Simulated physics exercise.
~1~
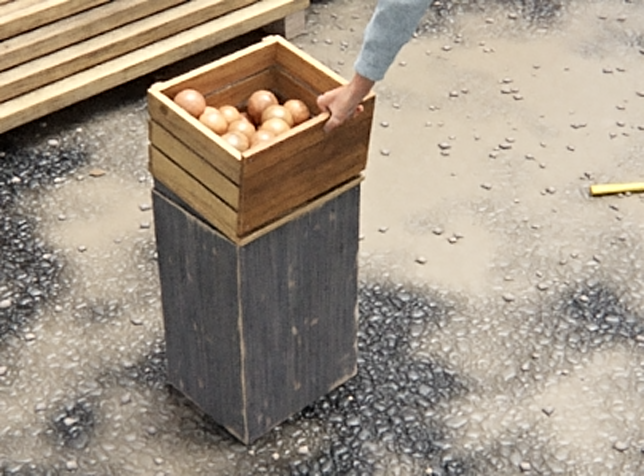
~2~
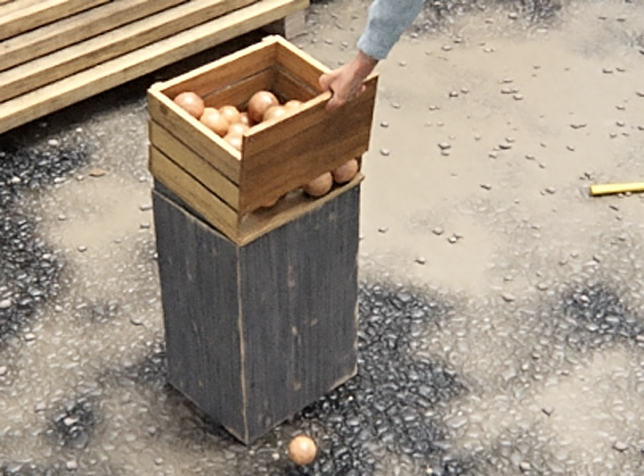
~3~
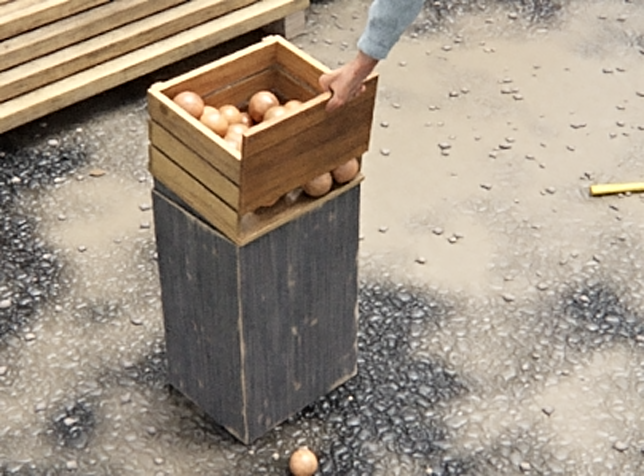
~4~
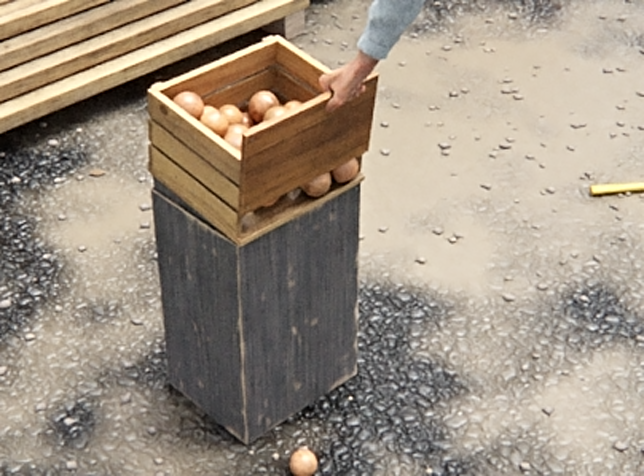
A wooden crate of round, light brown onions sits on a tall dark grey stand, seen from above on wet, gravelly ground. Pale planks lie at the upper left, and a short yellow object rests on the ground at the right edge. A hand in a light blue sleeve grips the crate's front panel and draws it up slightly, leaving a gap along the bottom where several onions show. One onion drops out to the ground in front of the stand and shifts slightly. It comes to rest there, while the others stay in the crate and the hand keeps holding the raised panel.
